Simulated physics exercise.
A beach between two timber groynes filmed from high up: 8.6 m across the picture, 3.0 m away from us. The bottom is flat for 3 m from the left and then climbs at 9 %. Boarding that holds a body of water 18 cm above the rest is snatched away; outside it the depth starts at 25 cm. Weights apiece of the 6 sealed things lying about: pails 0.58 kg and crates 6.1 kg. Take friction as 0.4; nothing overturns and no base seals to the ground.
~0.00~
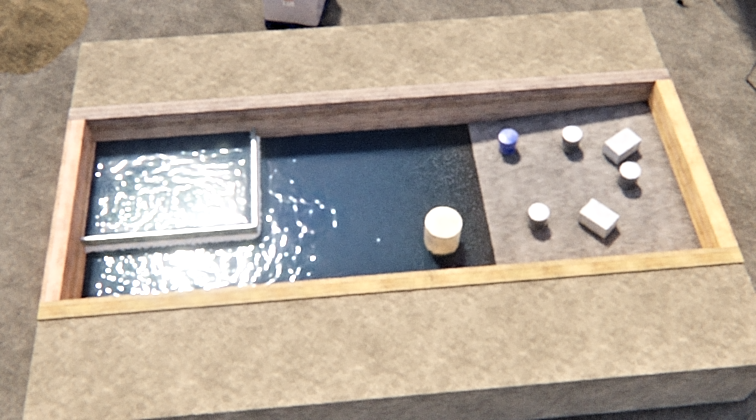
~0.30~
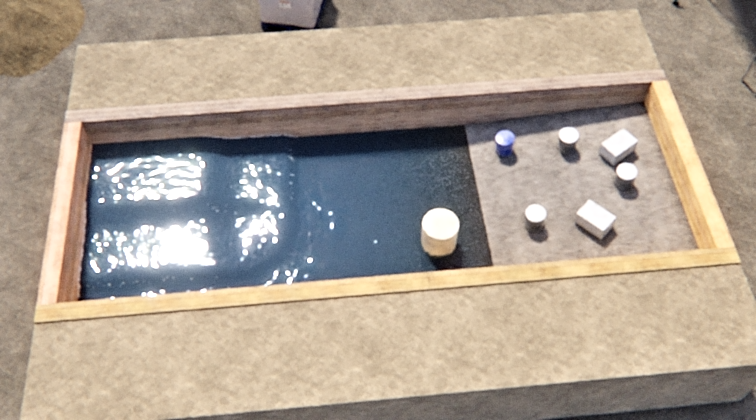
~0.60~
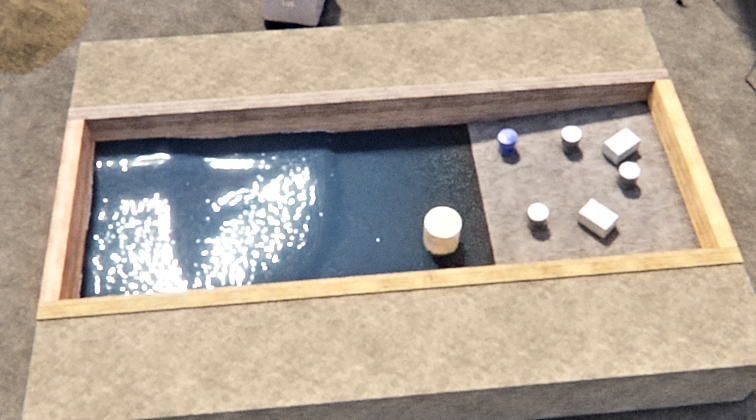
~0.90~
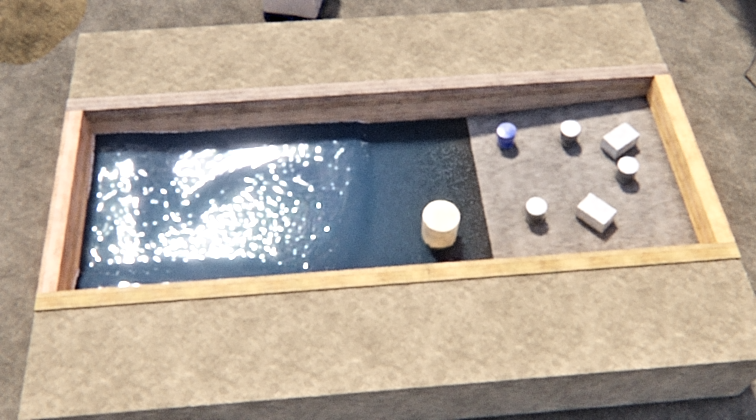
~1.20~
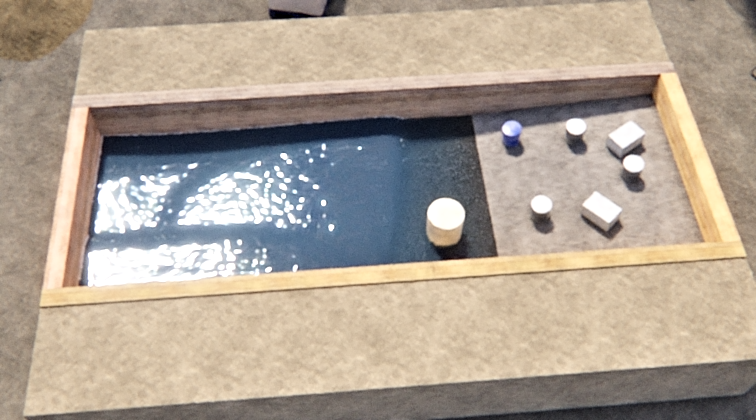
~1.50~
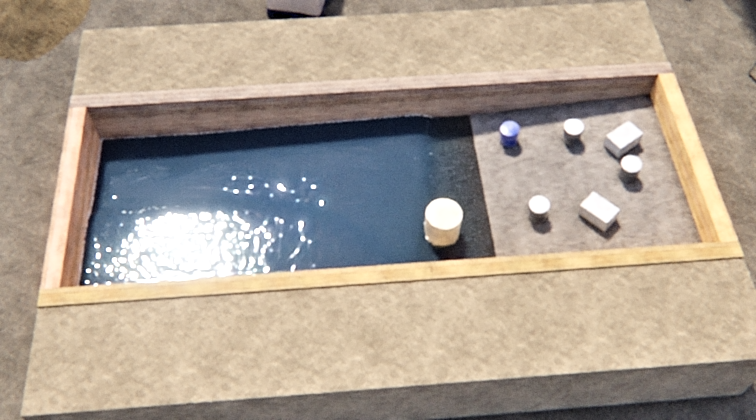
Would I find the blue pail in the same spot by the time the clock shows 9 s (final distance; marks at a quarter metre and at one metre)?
The blue pail travels far.
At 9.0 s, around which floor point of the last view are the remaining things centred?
Around (524, 173).
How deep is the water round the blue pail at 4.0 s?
About 1 cm.
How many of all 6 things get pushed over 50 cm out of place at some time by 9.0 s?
3 of them.
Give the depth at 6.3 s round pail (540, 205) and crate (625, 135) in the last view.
Roughly 3 and 0 cm.
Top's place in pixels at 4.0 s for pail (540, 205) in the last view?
Around (573, 199).
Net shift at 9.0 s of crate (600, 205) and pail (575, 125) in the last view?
In turn: 0 cm, 150 cm.
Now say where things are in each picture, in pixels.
The first picture shows the blue pail at (510, 136) rests on the ground; water covers 16.9 m2; 0 of 6 have shifted.
The second picture shows the blue pail at (507, 138), on the bottom; 16.9 m2 under water; 0 of 6 have shifted.
The third picture shows the blue pail at (510, 136) rests on the ground; water covers 16.9 m2; 0 of 6 have shifted.
The fourth picture shows the blue pail at (509, 130) rests on the ground; 16.9 m2 under water; 0 of 6 have shifted.
The fifth picture shows the blue pail at (514, 128), on the bottom; 16.9 m2 under water; 0 of 6 have shifted.
The sixth picture shows the blue pail at (512, 129) rests on the ground; 16.9 m2 under water; 0 of 6 have shifted.
After 2.1 s the blue pail is near (512, 129), 0.0 m from its start, aground; 0 afloat.
After 4.0 s the blue pail is near (558, 132), 0.7 m from its start, aground; 1 afloat.
After 6.3 s the blue pail is near (542, 131), 0.4 m from its start, afloat; 3 afloat.
After 9.0 s the blue pail is near (416, 145), 1.5 m from its start, afloat; 3 afloat.
